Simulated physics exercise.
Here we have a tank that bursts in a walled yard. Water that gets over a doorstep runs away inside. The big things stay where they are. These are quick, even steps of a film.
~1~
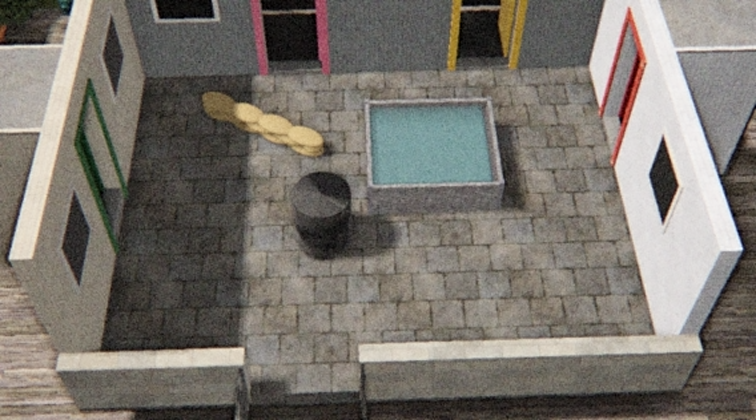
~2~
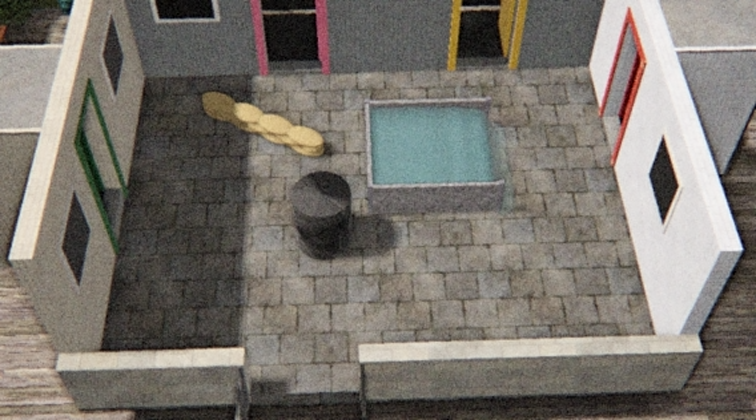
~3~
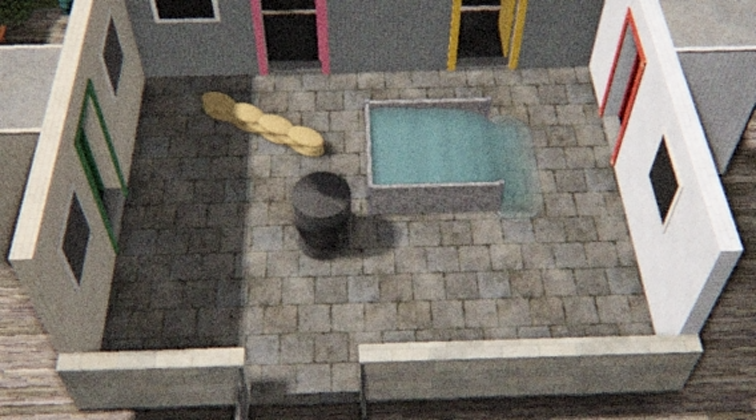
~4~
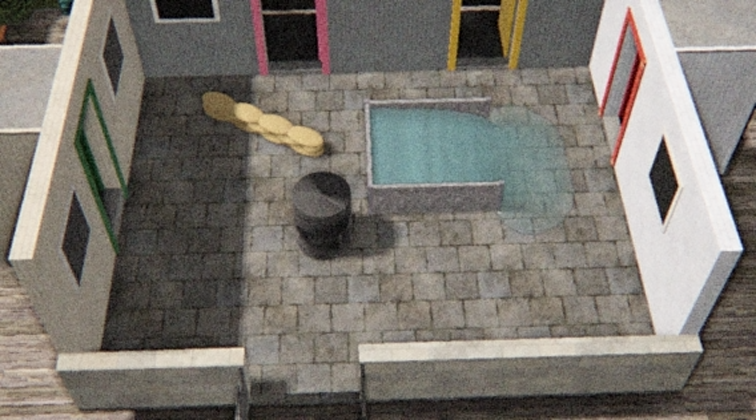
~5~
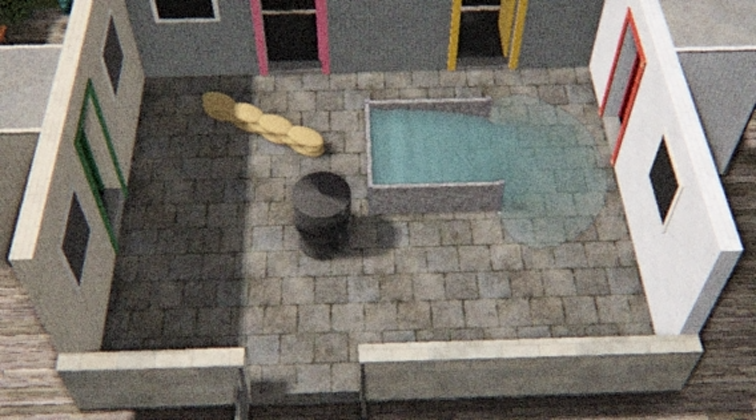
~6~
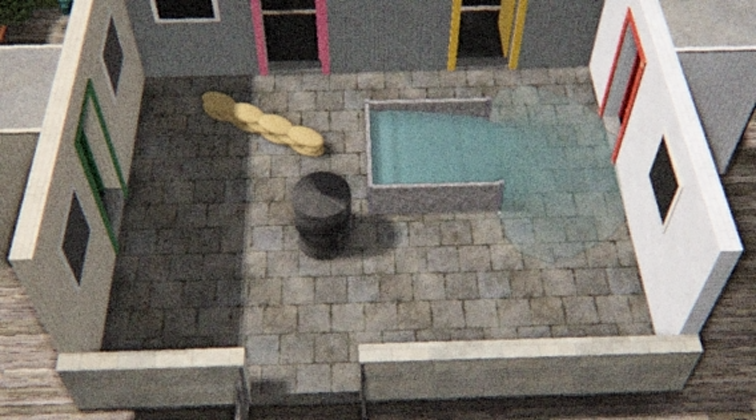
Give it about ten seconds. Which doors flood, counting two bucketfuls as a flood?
The yellow door holds within the limit; the pink door holds within the limit; the red door floods; the green door holds within the limit.
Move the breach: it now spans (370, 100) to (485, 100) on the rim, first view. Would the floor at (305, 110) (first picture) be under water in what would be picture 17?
At that place: Awash.
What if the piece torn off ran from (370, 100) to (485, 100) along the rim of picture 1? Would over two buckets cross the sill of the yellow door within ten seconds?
One by one: Yellow door takes more.
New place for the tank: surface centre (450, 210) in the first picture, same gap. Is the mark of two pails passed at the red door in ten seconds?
One by one: Red passes that mark.
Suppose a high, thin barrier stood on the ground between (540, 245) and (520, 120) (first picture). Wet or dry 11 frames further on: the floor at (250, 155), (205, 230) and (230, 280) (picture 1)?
As listed: Dry, clear, no water.
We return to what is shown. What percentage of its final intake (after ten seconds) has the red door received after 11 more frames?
Close to 55 %.
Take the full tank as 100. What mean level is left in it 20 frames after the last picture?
About 20 per cent.
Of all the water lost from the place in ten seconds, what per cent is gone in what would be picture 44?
Near 90 in a hundred.
A moment on, water covers 15 % of the floor; the yellow door not reached, the pink door not reached, the red door over two buckets in, the green door not reached.
Next, water covers 20 % of the floor; the yellow door not reached, the pink door not reached, the red door far over two buckets in, the green door not reached.
Then, water covers 30 % of the floor; the yellow door wet at the sill, nothing in, the pink door not reached, the red door far over two buckets in, the green door not reached.
Later, water covers 60 % of the floor; the yellow door under two buckets in, the pink door wet at the sill, nothing in, the red door far over two buckets in, the green door not reached.
In the end, water covers 80 % of the floor; the yellow door under two buckets in, the pink door wet at the sill, nothing in, the red door far over two buckets in, the green door wet at the sill, nothing in.
